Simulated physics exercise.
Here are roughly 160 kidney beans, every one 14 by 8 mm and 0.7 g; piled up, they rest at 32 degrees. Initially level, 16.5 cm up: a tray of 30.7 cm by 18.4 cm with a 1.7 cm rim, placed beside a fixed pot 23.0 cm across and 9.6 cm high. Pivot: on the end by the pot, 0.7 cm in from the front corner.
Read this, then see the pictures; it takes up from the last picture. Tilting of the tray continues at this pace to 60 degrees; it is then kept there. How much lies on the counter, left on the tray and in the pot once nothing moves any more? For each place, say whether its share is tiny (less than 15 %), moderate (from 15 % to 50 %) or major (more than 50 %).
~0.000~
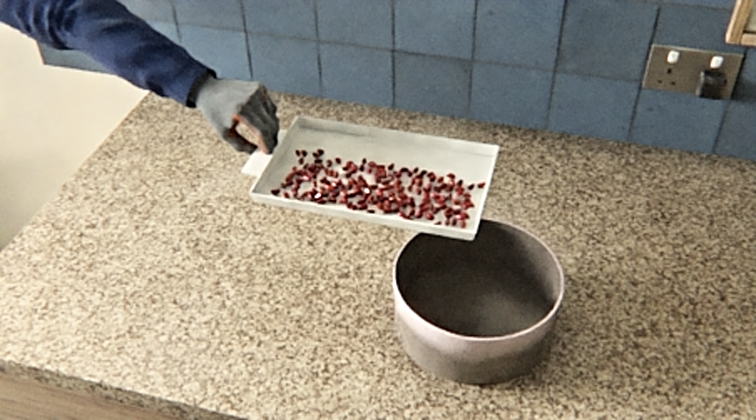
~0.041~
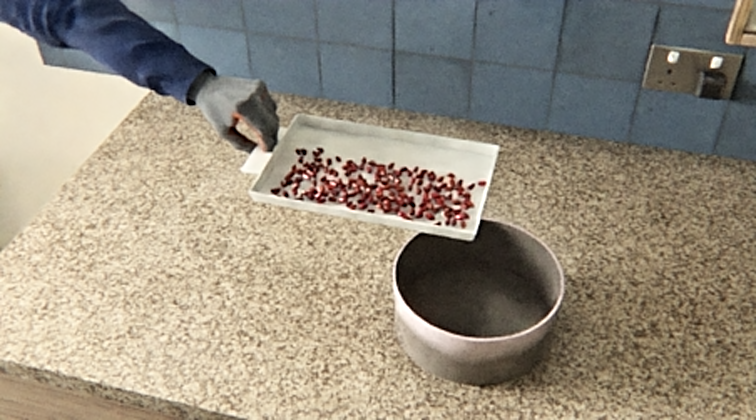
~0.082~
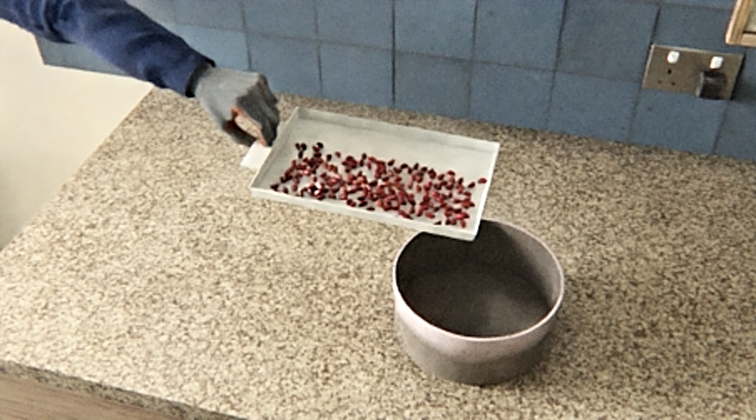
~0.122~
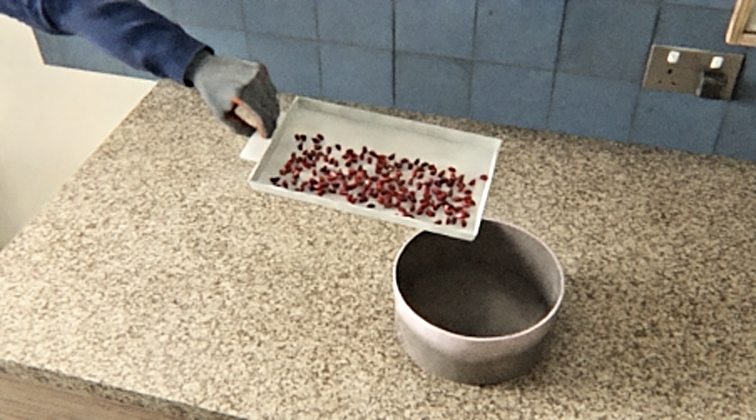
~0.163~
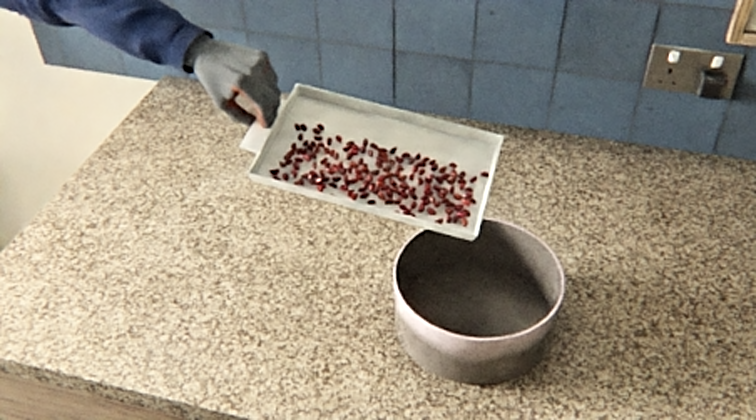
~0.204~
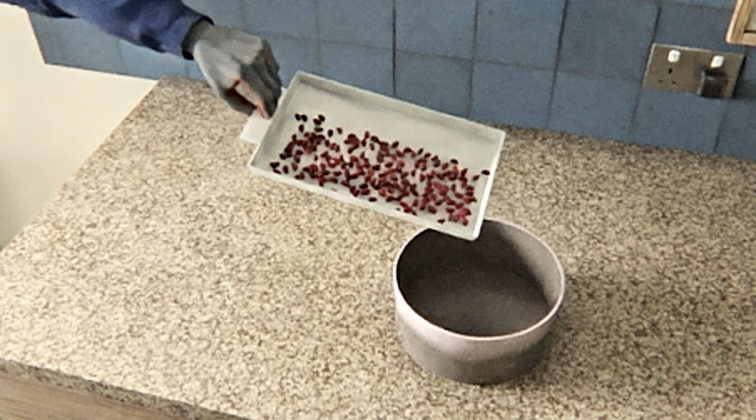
At the end, counter: Expect a minor portion. Tray: Expect a moderate portion. Pot: Expect over half the total.
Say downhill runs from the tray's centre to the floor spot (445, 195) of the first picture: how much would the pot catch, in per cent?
Something like 50 in a hundred.
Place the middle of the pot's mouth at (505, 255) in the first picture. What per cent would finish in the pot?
It would come to around 55 percent.
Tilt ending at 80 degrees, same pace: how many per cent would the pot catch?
Around 95 in a hundred.
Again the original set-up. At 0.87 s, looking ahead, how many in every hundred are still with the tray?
It comes to near 70 per cent.
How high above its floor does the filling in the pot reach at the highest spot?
Roughly 1.5 cm up.
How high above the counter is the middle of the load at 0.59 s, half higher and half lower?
Some 24 cm above the counter.
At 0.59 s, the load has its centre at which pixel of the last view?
Load centre: About (424, 182) px.
After 0.44 s, tilt 38 degrees; the tray holds 100 %, the pot 0 %.
After 0.59 s, tilt 53 degrees; the tray holds 100 %, the pot 0 %.
After 0.87 s, tilt 60 degrees; the tray holds 70 %, the pot 10 %.
By 2.1 s all is still; counter 0 %, tray 35 %, pot 65 %.
